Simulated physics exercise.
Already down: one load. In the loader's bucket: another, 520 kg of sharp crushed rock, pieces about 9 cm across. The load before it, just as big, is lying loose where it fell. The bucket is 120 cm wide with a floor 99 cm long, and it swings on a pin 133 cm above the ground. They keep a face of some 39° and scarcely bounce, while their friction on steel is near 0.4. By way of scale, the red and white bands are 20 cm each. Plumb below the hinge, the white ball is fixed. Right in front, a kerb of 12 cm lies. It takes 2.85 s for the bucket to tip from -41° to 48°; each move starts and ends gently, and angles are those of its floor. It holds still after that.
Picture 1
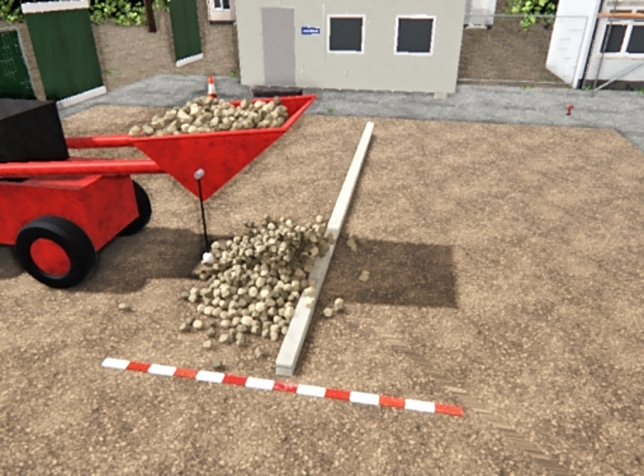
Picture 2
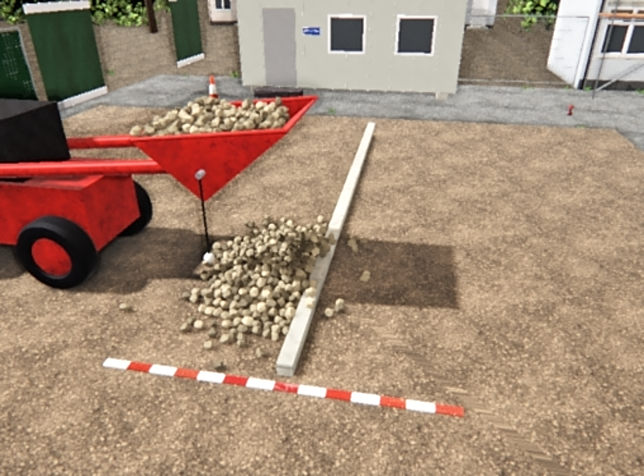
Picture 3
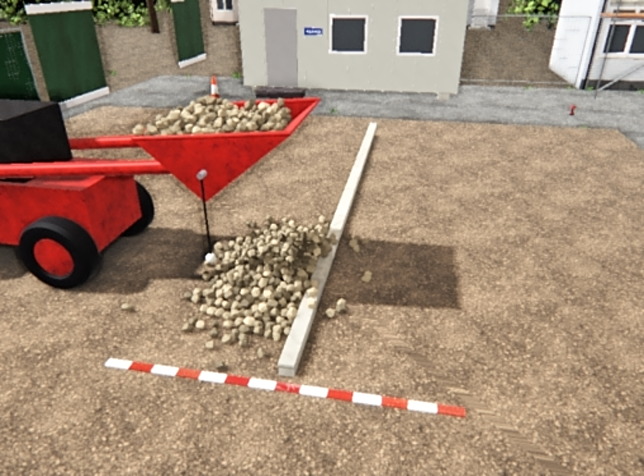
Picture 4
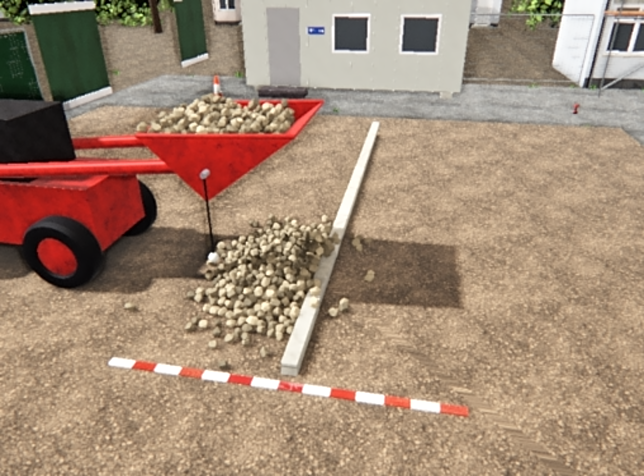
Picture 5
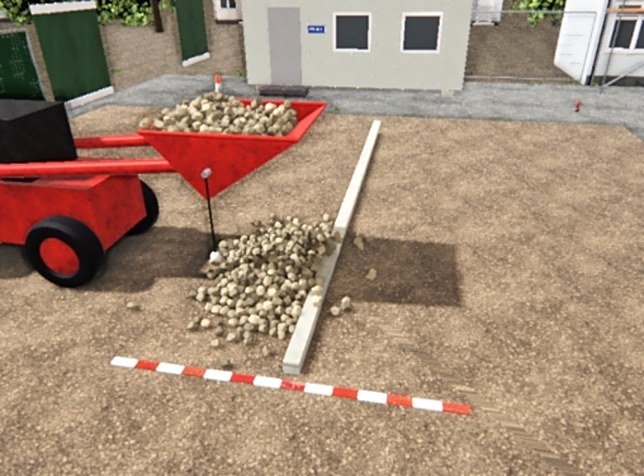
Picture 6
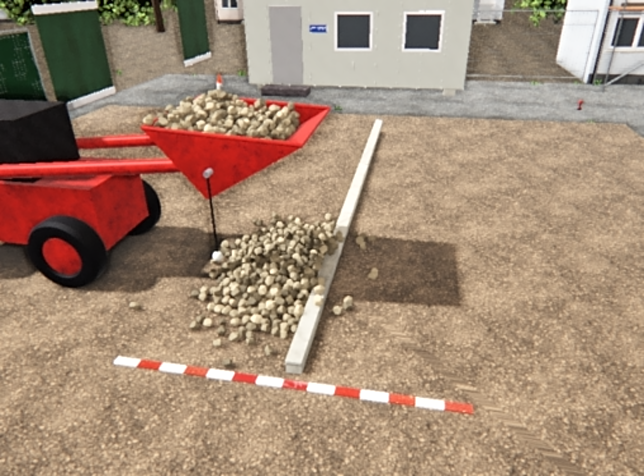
To begin with, a red loader on the left holds its bucket of pale, rounded stones above a loose pile lying mostly on the near side of a long kerb. The bucket then tilts very slightly, its front lip dipping a little, while its stones stay heaped inside and the pile below remains still.
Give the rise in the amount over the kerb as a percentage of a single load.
57 %.
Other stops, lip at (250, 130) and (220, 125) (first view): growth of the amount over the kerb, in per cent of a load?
Case one about 25 %, case two about 5 %.
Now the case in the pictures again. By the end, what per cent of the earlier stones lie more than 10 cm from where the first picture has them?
About 0 per cent.
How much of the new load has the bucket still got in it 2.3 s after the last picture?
0 %.
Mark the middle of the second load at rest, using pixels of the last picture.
In the last view, somewhere near (338, 268).
Then, 1.5 s after the last picture the floor is at 34°; in per cent of one load, 86 in the bucket, 112 on this side of the kerb, 3 over the kerb; the foremost stones are at (364, 264).
Then, 2.3 s after the last picture the floor is at 48°; in per cent of one load, 1 in the bucket, 148 on this side of the kerb, 51 over the kerb; the foremost stones are at (427, 286).
Then, 2.7 s after the last picture the floor is at 48°; in per cent of one load, 0 in the bucket, 142 on this side of the kerb, 58 over the kerb; the foremost stones are at (446, 276).
Then, 5.5 s after the last picture the floor is at 48°; in per cent of one load, 0 in the bucket, 142 on this side of the kerb, 58 over the kerb; the foremost stones are at (448, 276). Net gain over the kerb, 57.
